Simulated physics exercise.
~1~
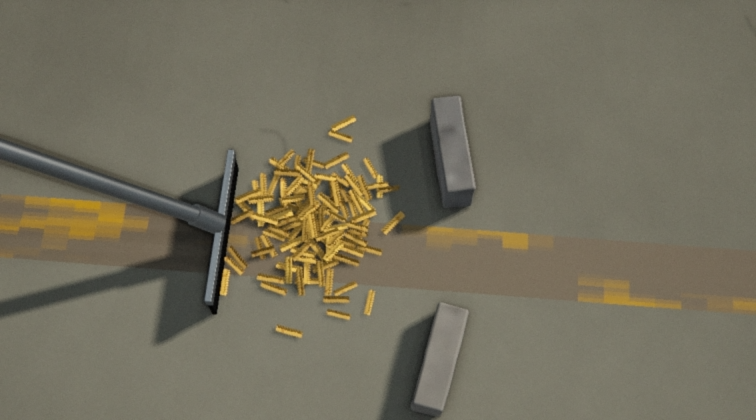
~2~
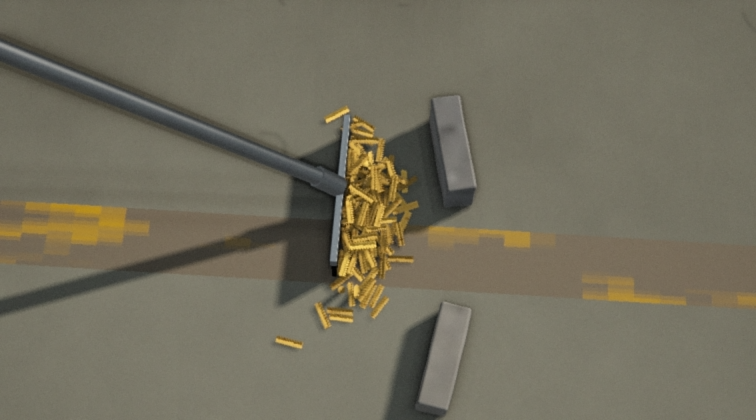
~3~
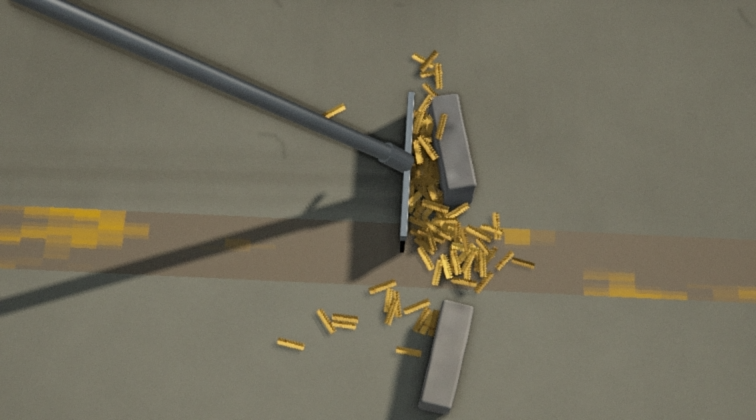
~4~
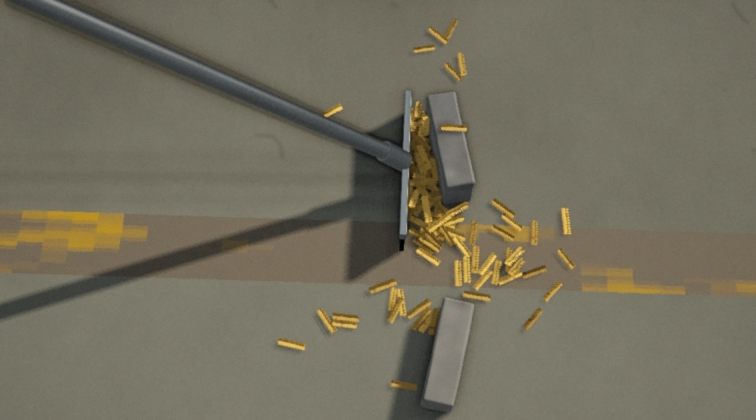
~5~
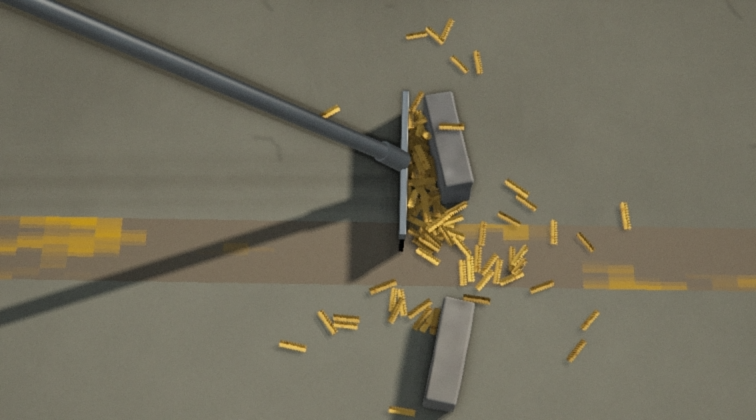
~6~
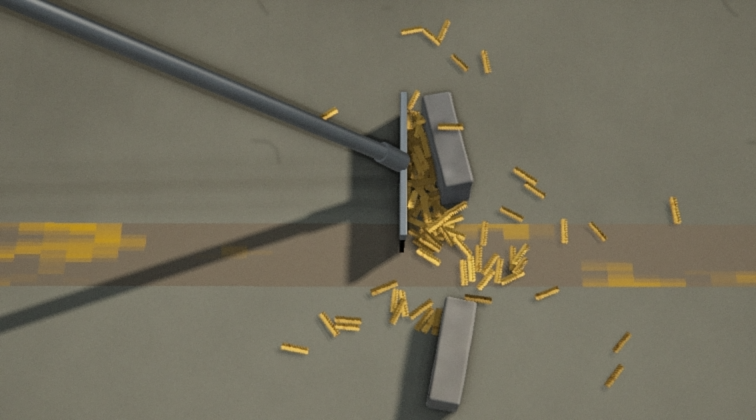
To begin with, a loose heap of golden pasta pieces lies on a grey-green floor crossed by a brownish band with yellow patches, between a long-handled squeegee on the left and two grey blocks on the right. The squeegee pushes right, gathering the pieces into a dense strip along its blade. It stops close to the upper block, packing many pieces between them. Others spill through the gap, while a few scatter above the upper block. Several slide farther right, and finally the squeegee rests with most pieces still held before the blocks.
